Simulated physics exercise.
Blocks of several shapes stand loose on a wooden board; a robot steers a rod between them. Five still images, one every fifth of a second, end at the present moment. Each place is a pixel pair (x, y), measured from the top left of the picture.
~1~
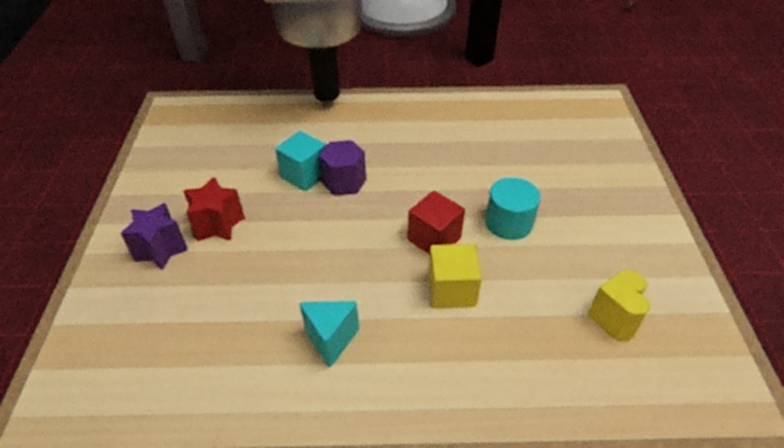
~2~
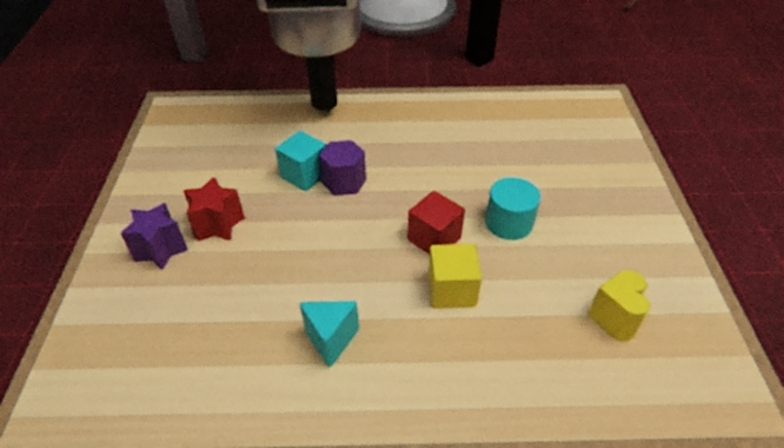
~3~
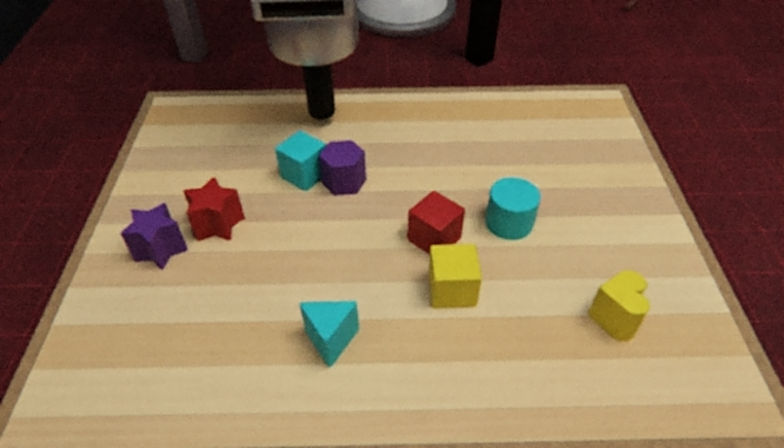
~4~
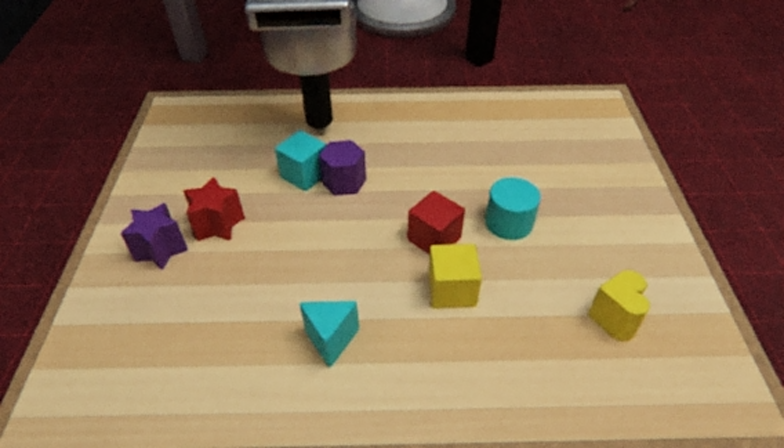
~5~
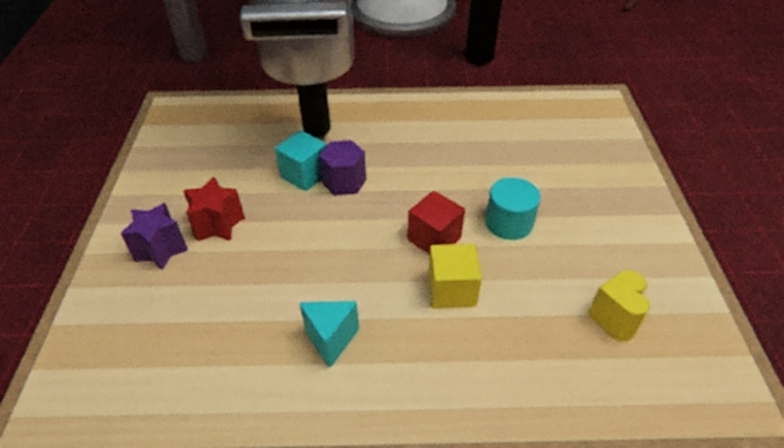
The clip opens on a striped wooden board scattered with loose red, purple, turquoise and yellow blocks, a robot's dark rod near the far edge. The rod moves slightly toward the viewer and a little left, drawing close behind the turquoise cube beside the purple hexagon, while every block stays still.
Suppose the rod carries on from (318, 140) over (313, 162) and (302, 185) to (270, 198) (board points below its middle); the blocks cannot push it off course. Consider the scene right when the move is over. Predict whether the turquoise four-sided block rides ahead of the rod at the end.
The rod will have lost it.
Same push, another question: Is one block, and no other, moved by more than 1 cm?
I expect so.
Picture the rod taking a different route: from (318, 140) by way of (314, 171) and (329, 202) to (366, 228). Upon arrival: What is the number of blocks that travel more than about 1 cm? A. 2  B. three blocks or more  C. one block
The correct letter is A.
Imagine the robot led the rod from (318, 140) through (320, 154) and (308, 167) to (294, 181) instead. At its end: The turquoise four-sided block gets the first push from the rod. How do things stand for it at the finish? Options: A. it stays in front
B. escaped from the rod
A.
The first path, step by step. One third of the way, rod (312, 151); turquoise four-sided block (296, 154), turned 15° anticlockwise.
Two thirds of the way, rod (300, 175); turquoise four-sided block (282, 179), turned 20° anticlockwise.
At the end, rod (268, 187); turquoise four-sided block (268, 193), turned 50° anticlockwise; purple hexagon still.
